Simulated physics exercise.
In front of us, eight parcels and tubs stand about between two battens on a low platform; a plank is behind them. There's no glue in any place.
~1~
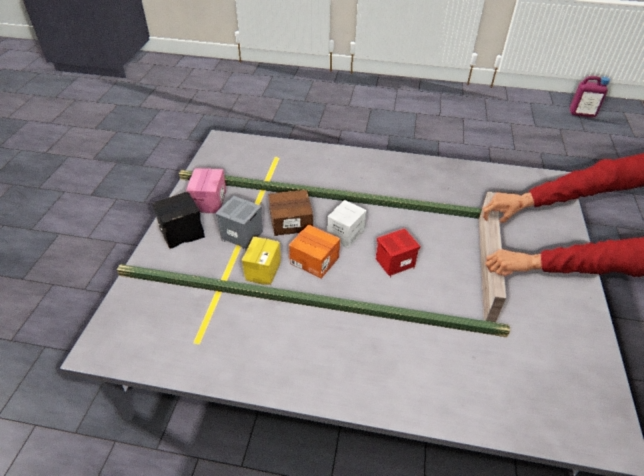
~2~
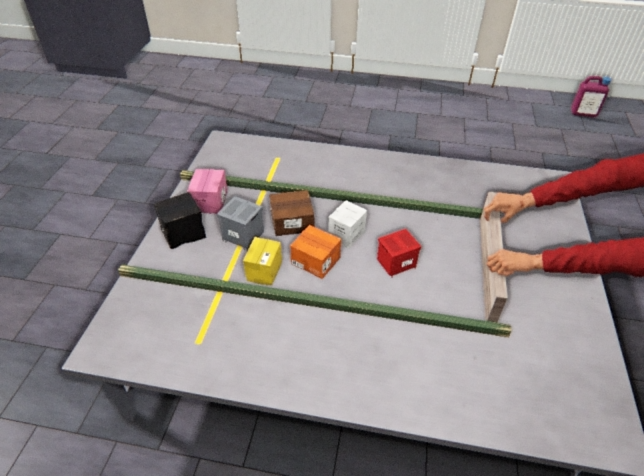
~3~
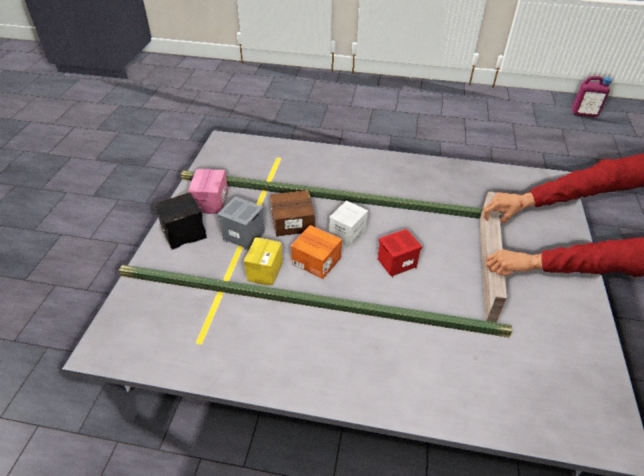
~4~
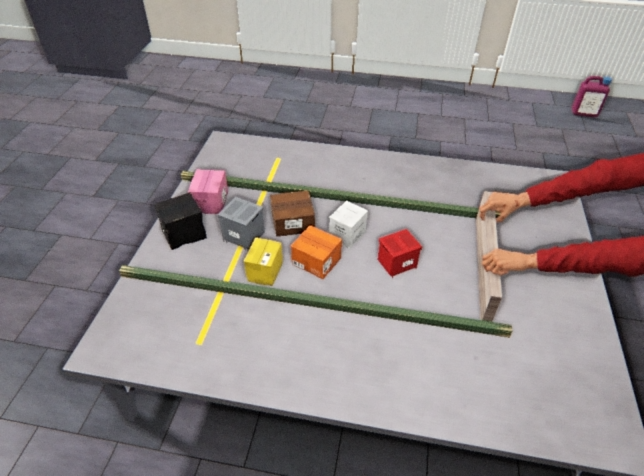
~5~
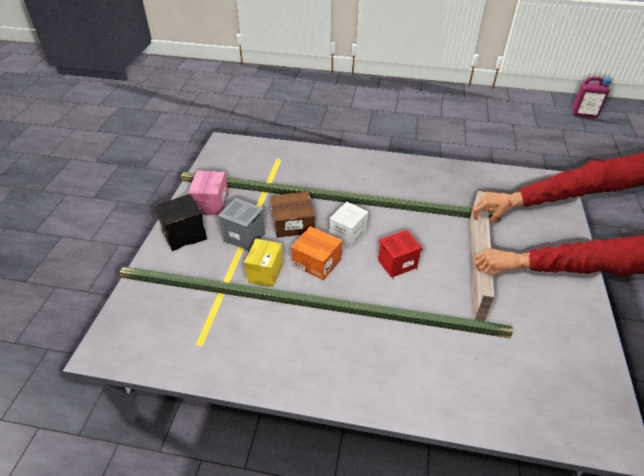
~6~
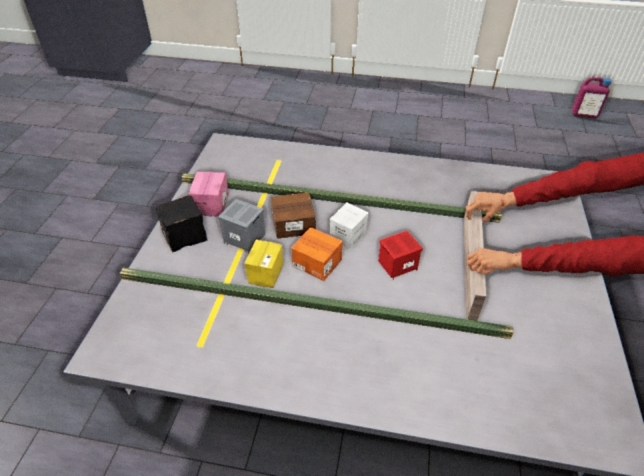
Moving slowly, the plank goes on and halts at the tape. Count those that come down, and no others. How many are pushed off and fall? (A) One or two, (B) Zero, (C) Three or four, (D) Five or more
Zero.
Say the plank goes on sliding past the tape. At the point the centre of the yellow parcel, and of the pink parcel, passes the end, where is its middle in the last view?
First it's close to (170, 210), next close to (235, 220).
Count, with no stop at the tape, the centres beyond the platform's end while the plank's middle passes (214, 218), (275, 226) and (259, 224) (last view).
In order of the places given, that's 2, 0 and 0.
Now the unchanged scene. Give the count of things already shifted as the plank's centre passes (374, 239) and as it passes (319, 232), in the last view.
Moved so far: 3, then 6.
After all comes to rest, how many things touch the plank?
The count in contact is 3.
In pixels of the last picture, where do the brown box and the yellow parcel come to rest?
You'll see the brown box at (213, 194), with the yellow parcel at (201, 262).
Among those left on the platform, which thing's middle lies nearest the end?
It's the black parcel.
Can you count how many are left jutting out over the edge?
Count: 2.
Early on, none off yet; black parcel at rest near (182, 223); pink parcel at rest near (209, 194); grey tote at rest near (243, 226).
A while later, none off yet; black parcel travelled a little near (175, 221); pink parcel at rest near (209, 194); grey tote travelled about its own width near (215, 228).
Finally, the number that fall off is zero.
